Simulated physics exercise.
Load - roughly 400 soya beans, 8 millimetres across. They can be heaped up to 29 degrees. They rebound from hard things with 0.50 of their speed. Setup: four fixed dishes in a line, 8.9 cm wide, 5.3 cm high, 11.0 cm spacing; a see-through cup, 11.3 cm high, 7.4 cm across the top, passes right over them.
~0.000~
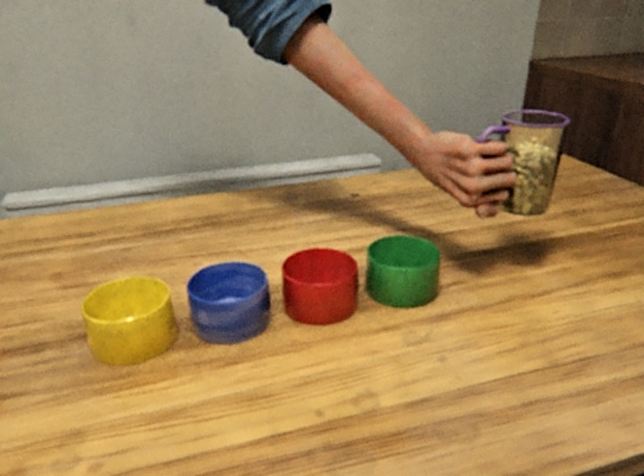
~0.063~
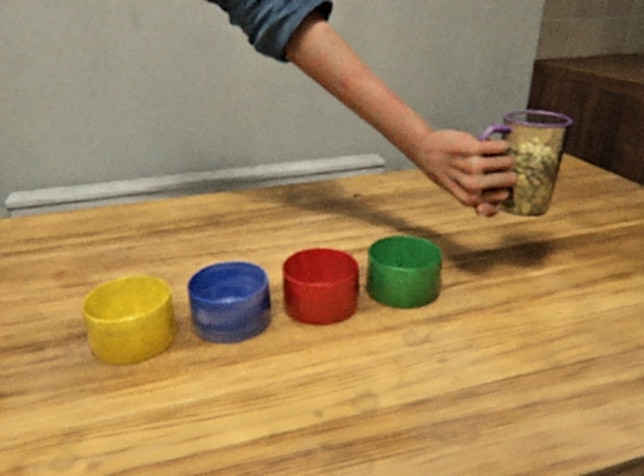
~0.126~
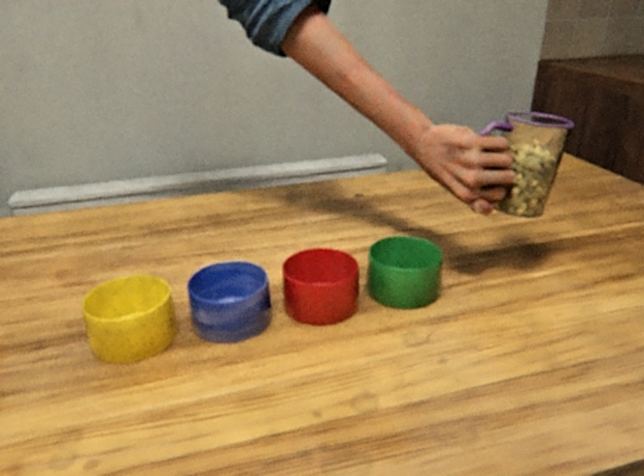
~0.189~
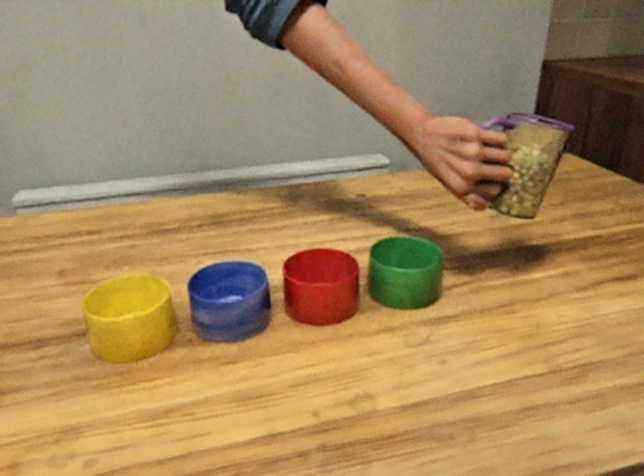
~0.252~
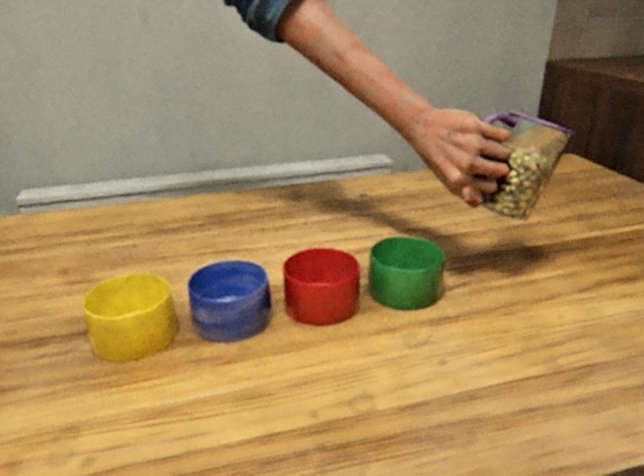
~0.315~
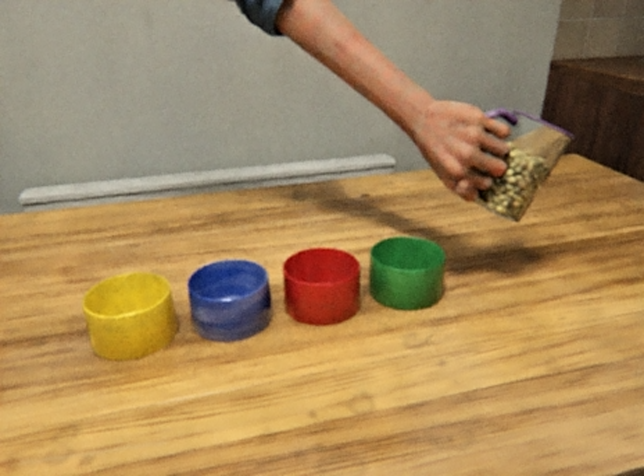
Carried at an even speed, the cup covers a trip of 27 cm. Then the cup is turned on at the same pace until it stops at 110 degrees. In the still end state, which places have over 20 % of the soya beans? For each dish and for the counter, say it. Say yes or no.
Red: No, blue: No, green: No, yellow: No, counter: Yes.
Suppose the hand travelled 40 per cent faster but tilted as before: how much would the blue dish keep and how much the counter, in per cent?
Shares - blue 0, counter 50.
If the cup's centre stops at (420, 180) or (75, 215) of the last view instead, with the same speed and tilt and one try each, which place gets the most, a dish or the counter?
Counter, then counter.
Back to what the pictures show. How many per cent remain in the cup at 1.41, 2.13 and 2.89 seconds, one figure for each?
About 50, 0, 0.
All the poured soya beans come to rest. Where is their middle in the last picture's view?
After settling, the middle sits near (489, 275).
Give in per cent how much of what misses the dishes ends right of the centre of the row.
About 100 %.
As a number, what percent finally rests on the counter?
95 %.
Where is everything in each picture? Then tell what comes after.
In the first frame, cup at (528, 164), tilt 0 degrees, lip at (561, 116), moved 0.0 cm; middle of the pieces at (525, 177); green dish at (403, 252); red dish at (320, 266); blue dish at (228, 281); yellow dish at (127, 298).
In the second frame, cup at (529, 164), tilt 2 degrees, lip at (563, 117), moved 0.2 cm; middle of the pieces at (526, 178).
In the third frame, cup at (527, 165), tilt 7 degrees, lip at (564, 120), moved 0.7 cm; middle of the pieces at (523, 179).
In the fourth frame, cup at (524, 166), tilt 13 degrees, lip at (565, 125), moved 1.3 cm; middle of the pieces at (519, 180).
In the fifth frame, cup at (521, 167), tilt 19 degrees, lip at (565, 130), moved 2.0 cm; middle of the pieces at (514, 180).
In the sixth frame, cup at (518, 167), tilt 25 degrees, lip at (565, 135), moved 2.6 cm; middle of the pieces at (510, 181); green dish at (407, 253); red dish at (321, 266); blue dish at (228, 279); yellow dish at (127, 294). Its pace works out near 100 degrees a second; the hand travels 10 cm a second.
After 1.41 s, tilt 110 degrees; cup holds 50 %.
Then, at 2.13 s, tilt 110 degrees; cup holds 0 %, green 5 %.
After 2.89 s, tilt 110 degrees; cup holds 0 %, green 5 %.
At rest (3.2 s), red 0 %, blue 0 %, green 5 %, yellow 0 %, counter 95 %.
